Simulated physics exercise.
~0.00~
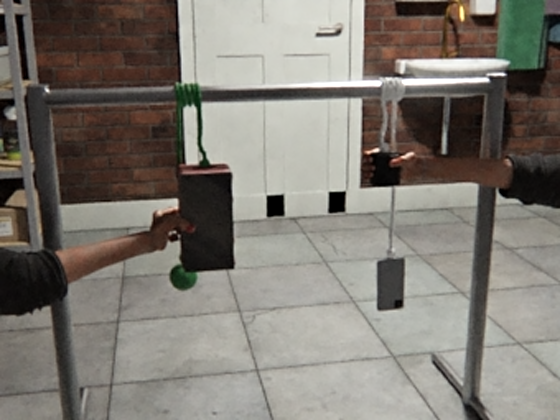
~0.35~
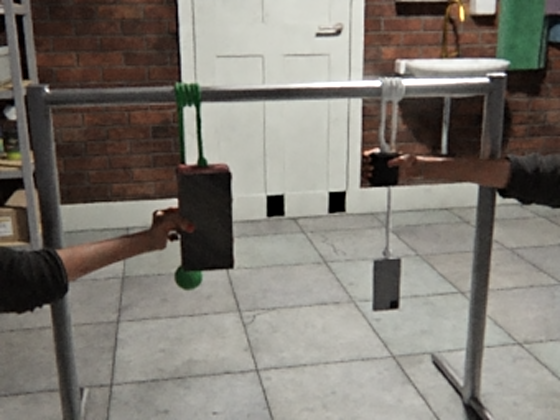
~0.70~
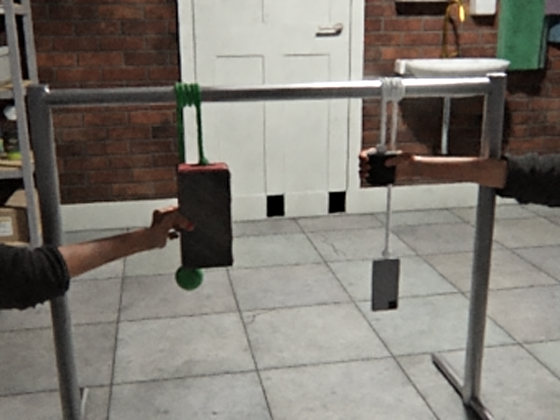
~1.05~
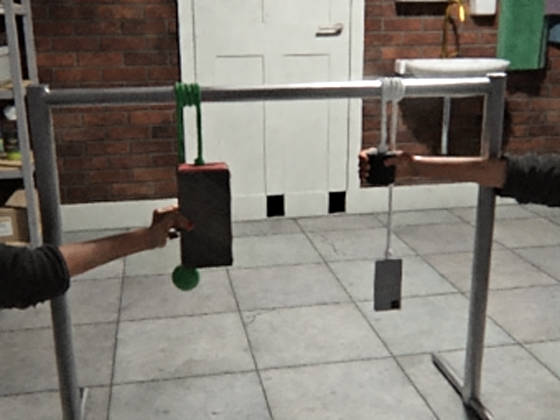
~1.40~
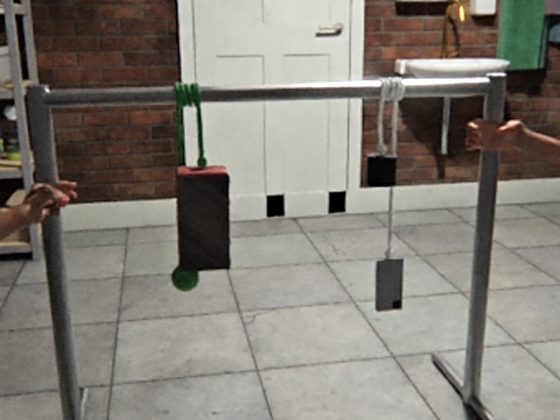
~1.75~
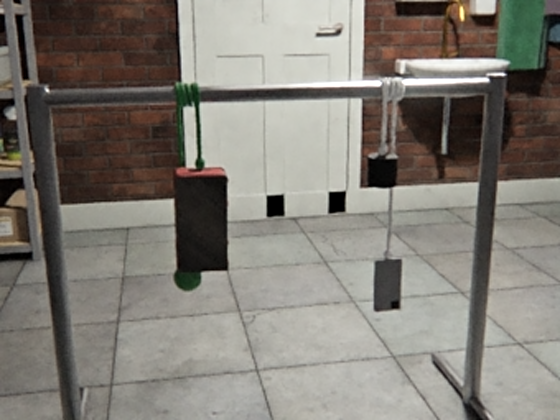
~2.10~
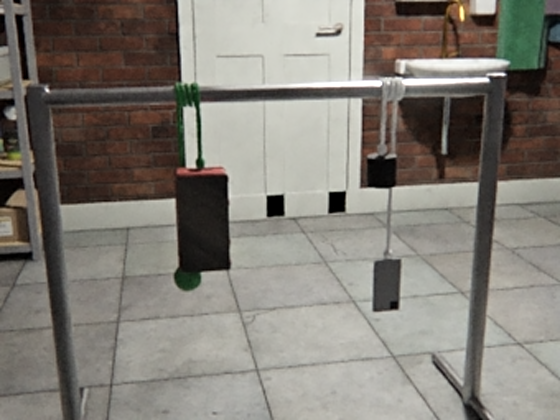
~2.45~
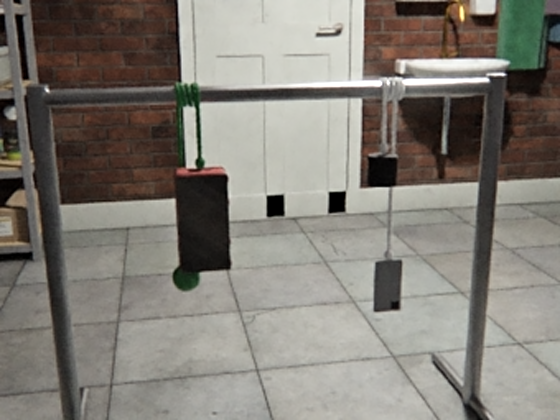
Two hands let go and draw back, and both roped loads stay hanging from the rail.
